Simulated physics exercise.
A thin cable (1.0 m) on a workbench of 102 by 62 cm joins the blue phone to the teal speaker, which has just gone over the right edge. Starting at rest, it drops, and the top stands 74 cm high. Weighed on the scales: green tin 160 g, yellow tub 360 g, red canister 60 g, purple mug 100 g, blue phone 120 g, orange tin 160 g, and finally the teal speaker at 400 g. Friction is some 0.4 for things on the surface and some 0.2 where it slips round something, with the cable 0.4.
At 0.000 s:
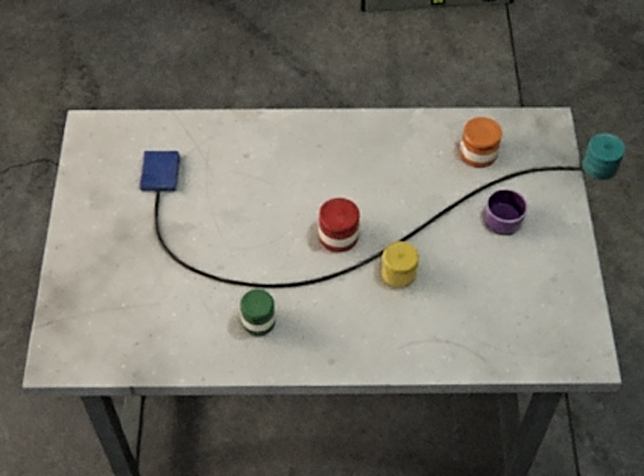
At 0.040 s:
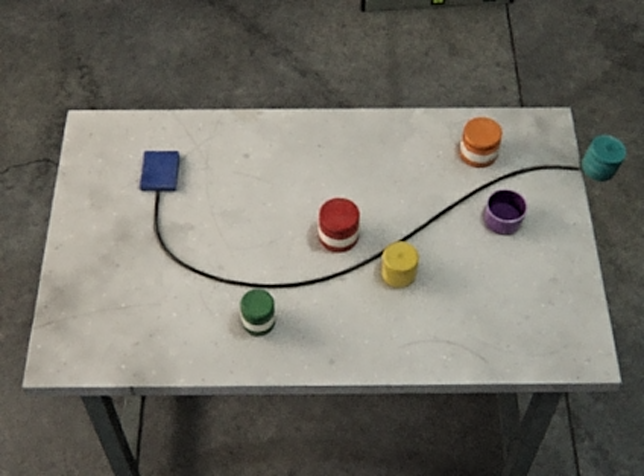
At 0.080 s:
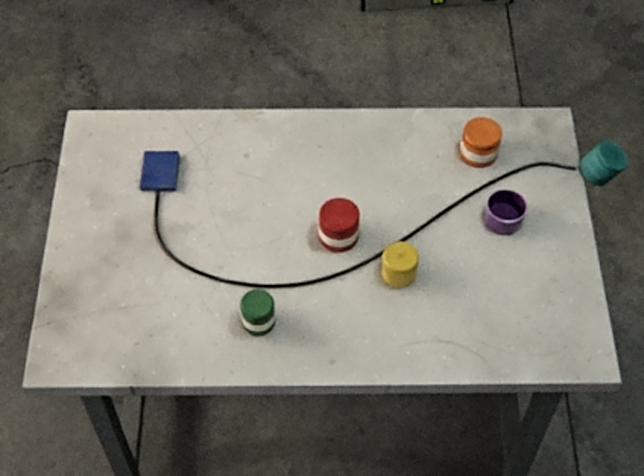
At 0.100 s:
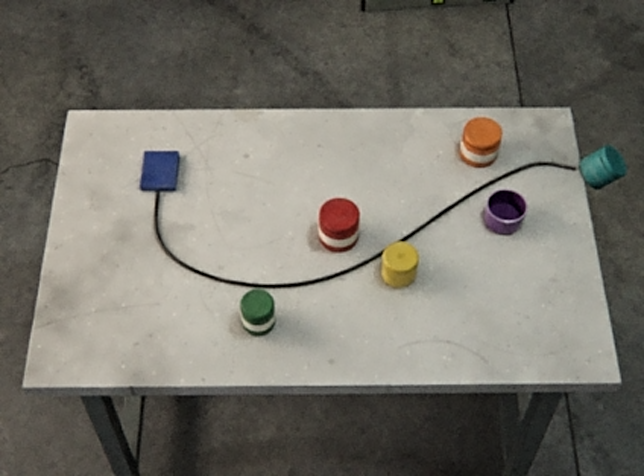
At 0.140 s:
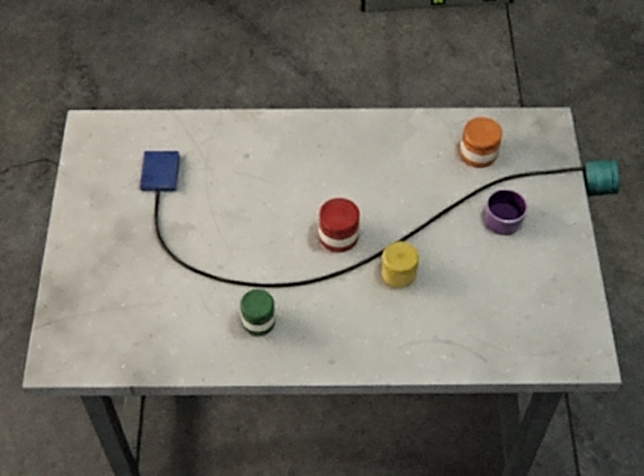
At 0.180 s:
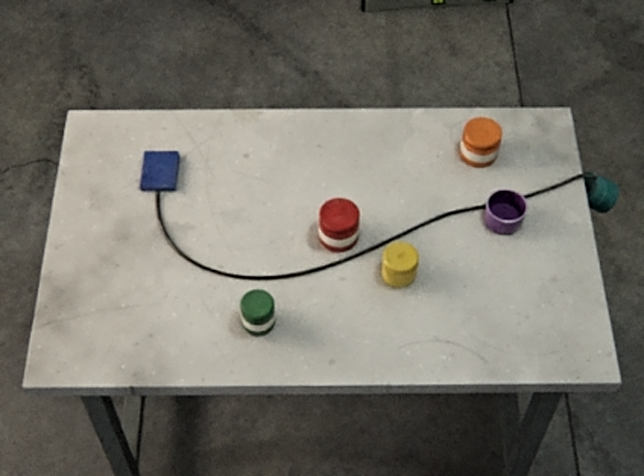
A teal cylinder hangs at the right edge of a pale workbench on a concrete floor, seen from above by a still camera, joined by a thin black cable to a flat blue block at upper left. Red, yellow and green containers sit around the middle, orange and purple ones at right. The teal cylinder tilts, turns and drops slightly, and the cable shifts and straightens somewhat.
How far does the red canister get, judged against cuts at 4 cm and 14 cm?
It gets more than 14 cm.
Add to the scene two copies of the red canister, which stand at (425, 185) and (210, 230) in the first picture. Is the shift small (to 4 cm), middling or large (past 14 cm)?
Taking them in turn, the first shows only a little movement and the second shows a lot of movement.
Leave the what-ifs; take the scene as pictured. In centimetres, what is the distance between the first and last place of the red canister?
Red canister off the top.
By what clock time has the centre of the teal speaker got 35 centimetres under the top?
Near 0.36 seconds.
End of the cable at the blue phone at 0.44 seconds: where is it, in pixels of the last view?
(278, 184), roughly.
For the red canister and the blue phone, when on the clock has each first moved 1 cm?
Approx. times - red canister: 0.28 s, blue phone: 0.28 s.
By 0.4 s, the cable's tail end at (278, 184); red canister 24 cm off its start, blue phone 19 cm off its start, teal speaker over the edge.
By 0.7 s, the cable's tail end at (476, 213); red canister over the edge, blue phone 57 cm off its start, teal speaker over the edge.
By 0.9 s, the cable's tail end at (493, 207); red canister over the edge, blue phone 60 cm off its start at (470, 195), purple mug 16 cm off its start at (592, 229).
By 1.2 s, the cable's tail end at (493, 207); red canister over the edge, blue phone 60 cm off its start, purple mug on its side, 19 cm off its start.
By 2.4 s, the cable's tail end at (493, 207); red canister over the edge, blue phone 60 cm off its start at (470, 195), purple mug over the edge, teal speaker over the edge.
